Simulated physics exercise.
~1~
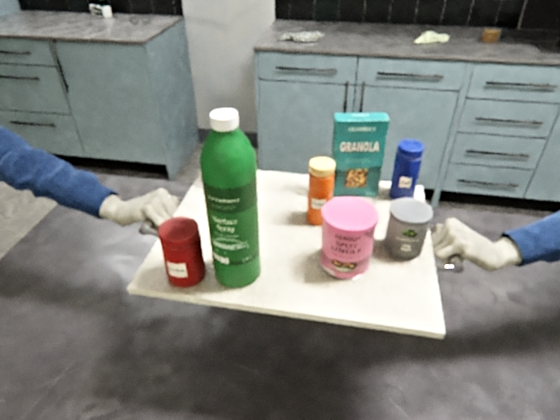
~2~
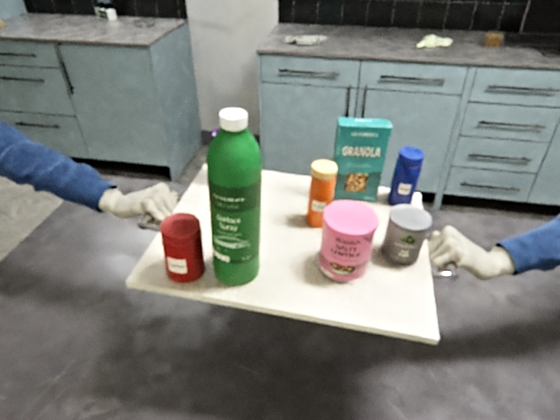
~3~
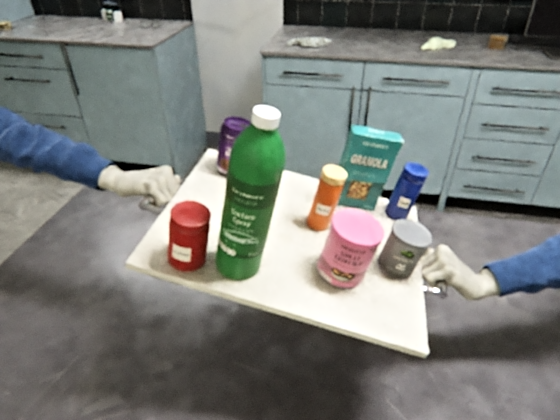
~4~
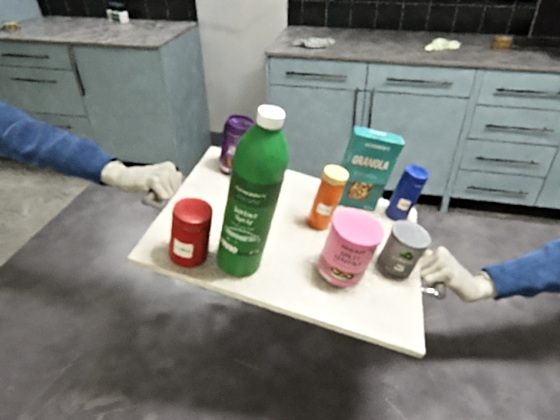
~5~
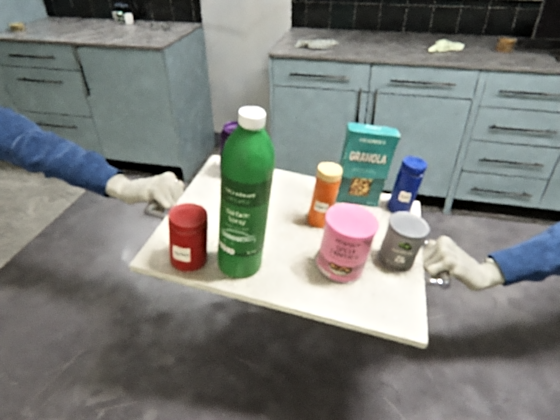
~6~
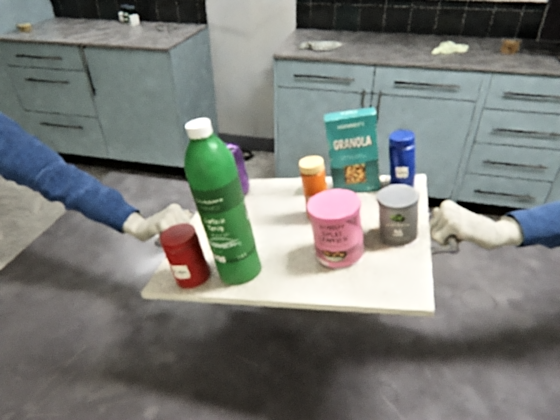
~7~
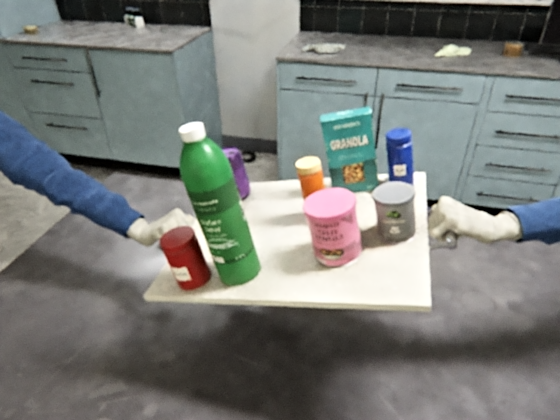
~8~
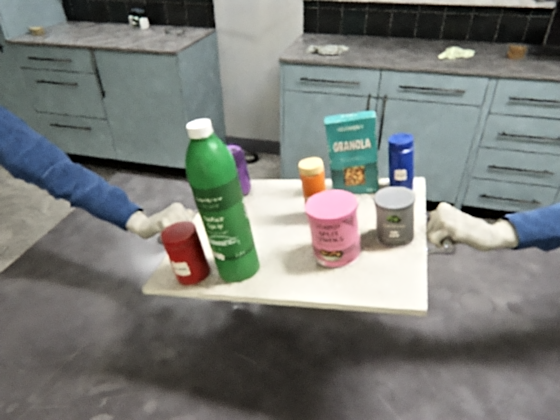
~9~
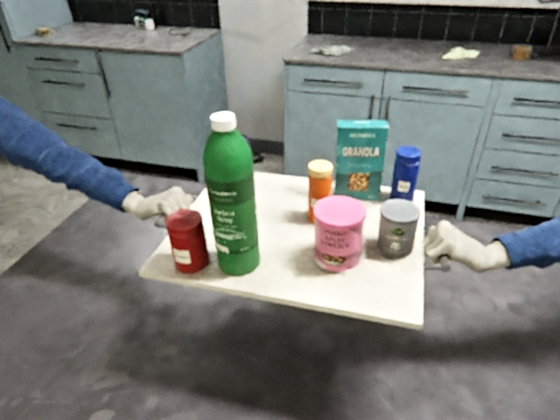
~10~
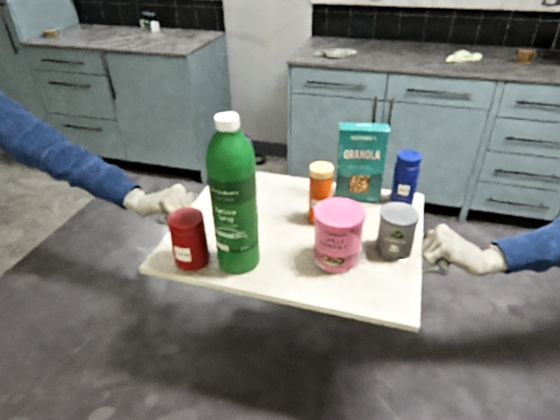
We see two gloved hands holding a white rimless tray of bottles, tins, shakers and a turquoise granola packet in a kitchen; they tilt it down to the right, then down to the left, and bring it back to nearly level with the visible items still standing.
